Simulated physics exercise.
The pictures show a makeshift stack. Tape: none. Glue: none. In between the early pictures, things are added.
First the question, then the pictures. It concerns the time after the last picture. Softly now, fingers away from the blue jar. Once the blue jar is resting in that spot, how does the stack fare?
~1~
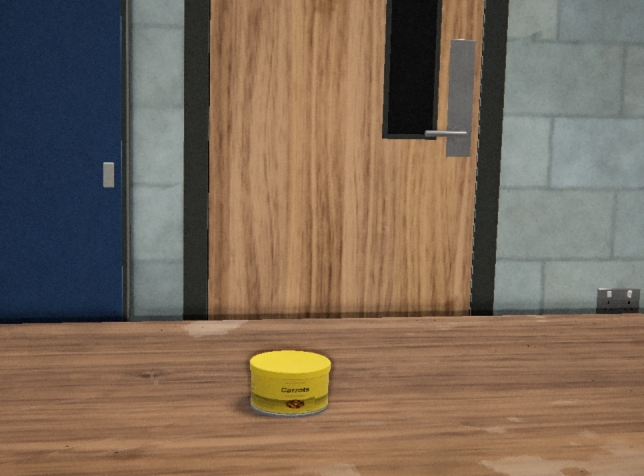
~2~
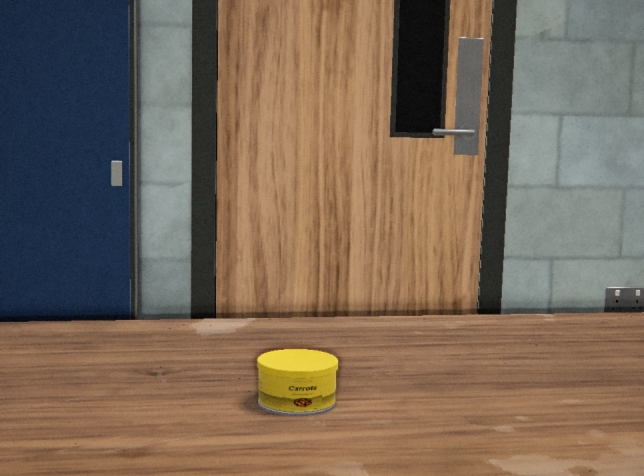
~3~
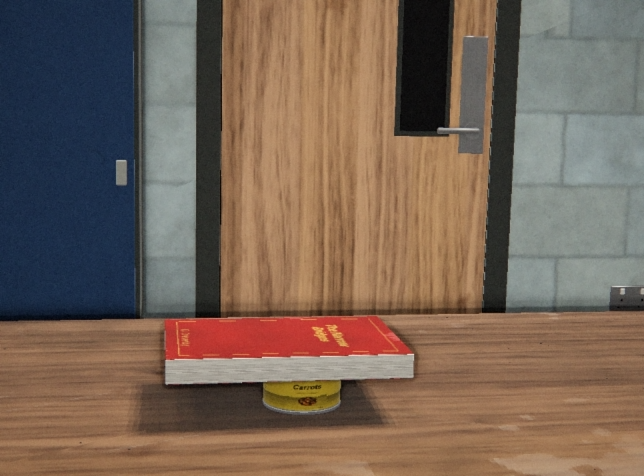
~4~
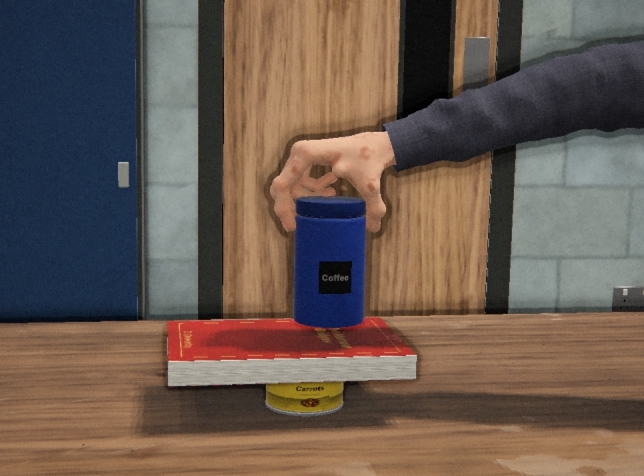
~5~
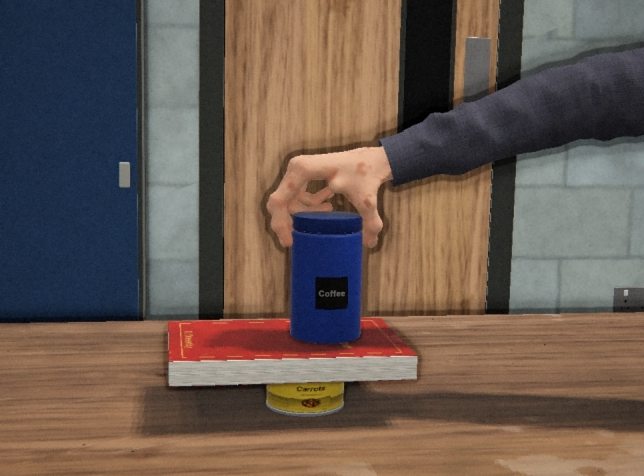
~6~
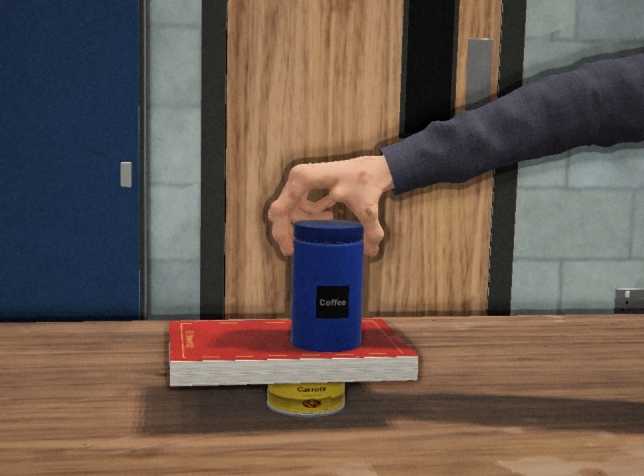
Looks to me like it is stable after that.
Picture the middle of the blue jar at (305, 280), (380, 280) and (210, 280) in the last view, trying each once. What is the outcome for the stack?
So, first go it stays put, second go it stays put, third go it comes down.
Then, 0.30 s past the last view, nothing moves.
Then, 0.70 s past the last view, blue jar resting near (327, 285).
Finally, all 3 still in place. Final places as the last picture's camera would see them, blue jar near (327, 285). The stack holds.
